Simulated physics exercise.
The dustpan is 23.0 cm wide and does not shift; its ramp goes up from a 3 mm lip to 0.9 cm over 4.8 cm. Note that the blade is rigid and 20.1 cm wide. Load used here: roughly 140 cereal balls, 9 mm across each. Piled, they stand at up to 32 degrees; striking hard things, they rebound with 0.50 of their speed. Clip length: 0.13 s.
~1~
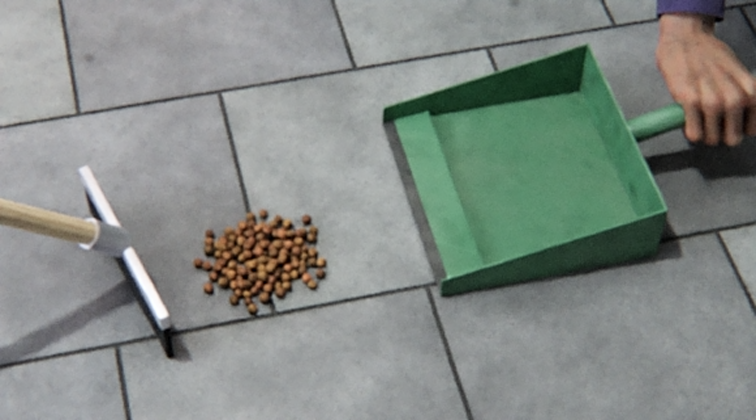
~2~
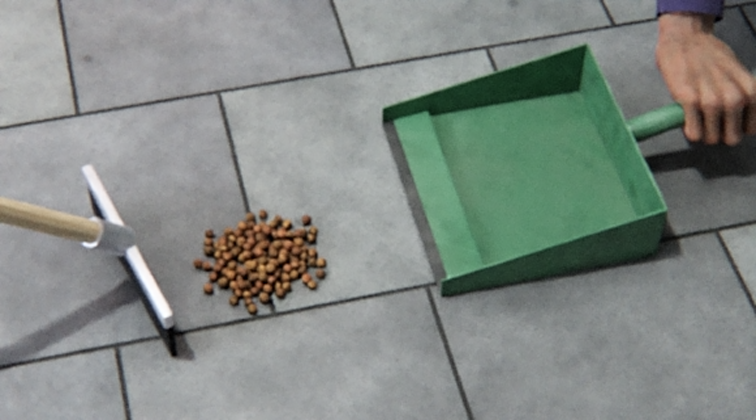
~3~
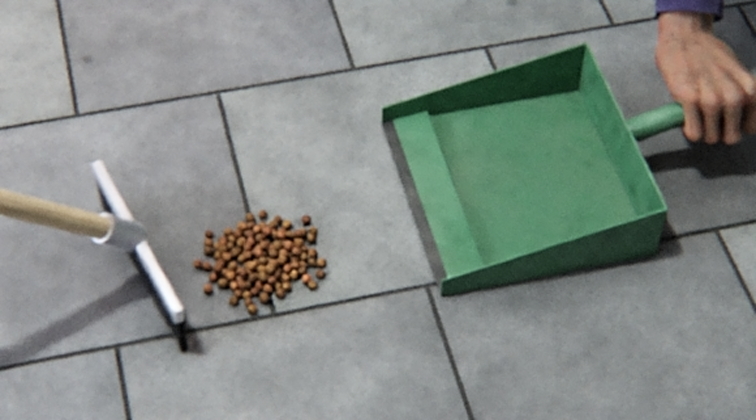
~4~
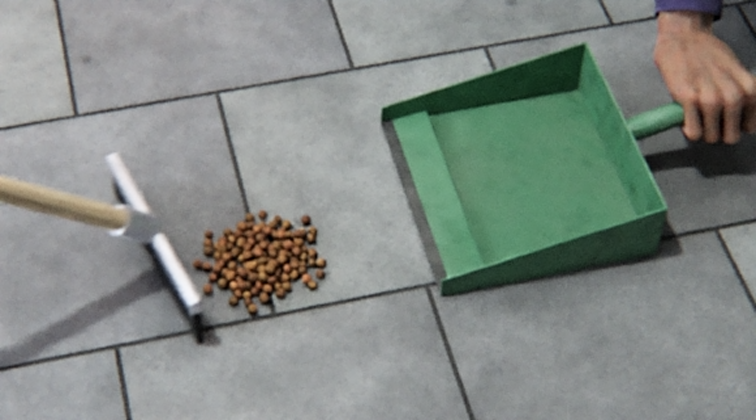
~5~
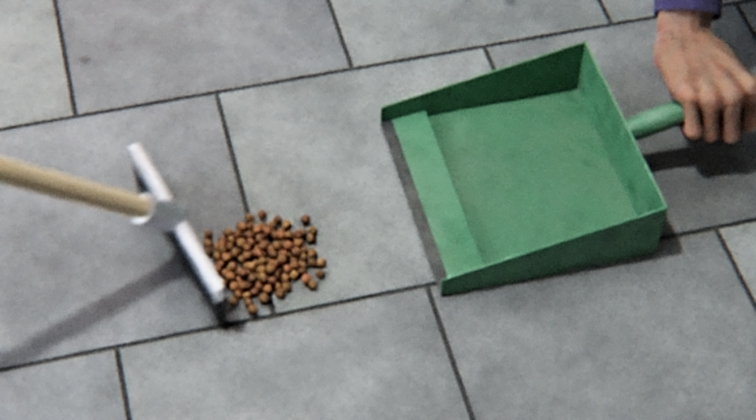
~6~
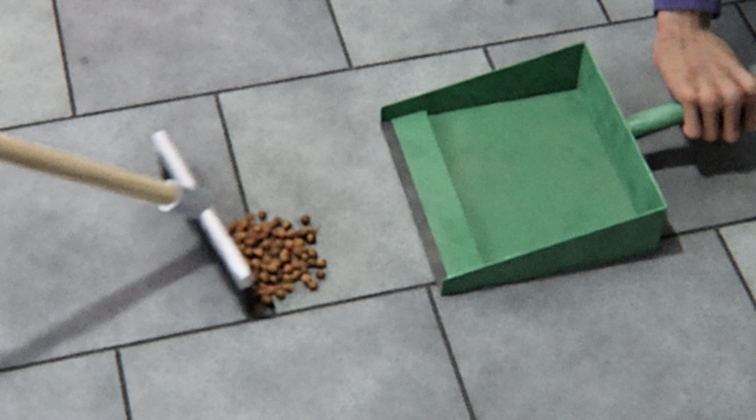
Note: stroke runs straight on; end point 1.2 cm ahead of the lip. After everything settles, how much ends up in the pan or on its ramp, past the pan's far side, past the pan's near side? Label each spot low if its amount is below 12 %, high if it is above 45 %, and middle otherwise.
In the pan or on its ramp: High, past the pan's far side: Low, past the pan's near side: Low.
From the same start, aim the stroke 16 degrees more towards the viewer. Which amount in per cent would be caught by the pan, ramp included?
45 %.
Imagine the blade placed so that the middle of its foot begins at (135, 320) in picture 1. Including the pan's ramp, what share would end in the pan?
Roughly 45 percent would end up there.
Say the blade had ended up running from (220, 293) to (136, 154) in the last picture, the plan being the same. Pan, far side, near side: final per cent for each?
The pan gets 40, the far side 5 and the near side 0.
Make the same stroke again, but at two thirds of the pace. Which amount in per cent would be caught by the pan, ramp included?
About 35 per cent.
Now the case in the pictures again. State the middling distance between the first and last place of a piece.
It works out to some 20 cm.
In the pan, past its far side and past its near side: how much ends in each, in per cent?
Pan: 50%. Far side: 5%. Near side: 5%.
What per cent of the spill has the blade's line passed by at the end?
Estimate: Near 10 %.
Then, 0.10 s after the last picture, middle of the blade 11 cm from the lip; 0 % over the lip, far side 0 %, near side 0 %.
Then, 0.16 s after the last picture, middle of the blade 5 cm from the lip; 5 % over the lip, far side 5 %, near side 5 %.
Then, 0.37 s after the last picture, middle of the blade 4 cm from the lip; 50 % over the lip, far side 5 %, near side 5 %.
In the end, pan 50 %, far side 5 %, near side 5 %, in front of the lip or behind the blade 35 %.
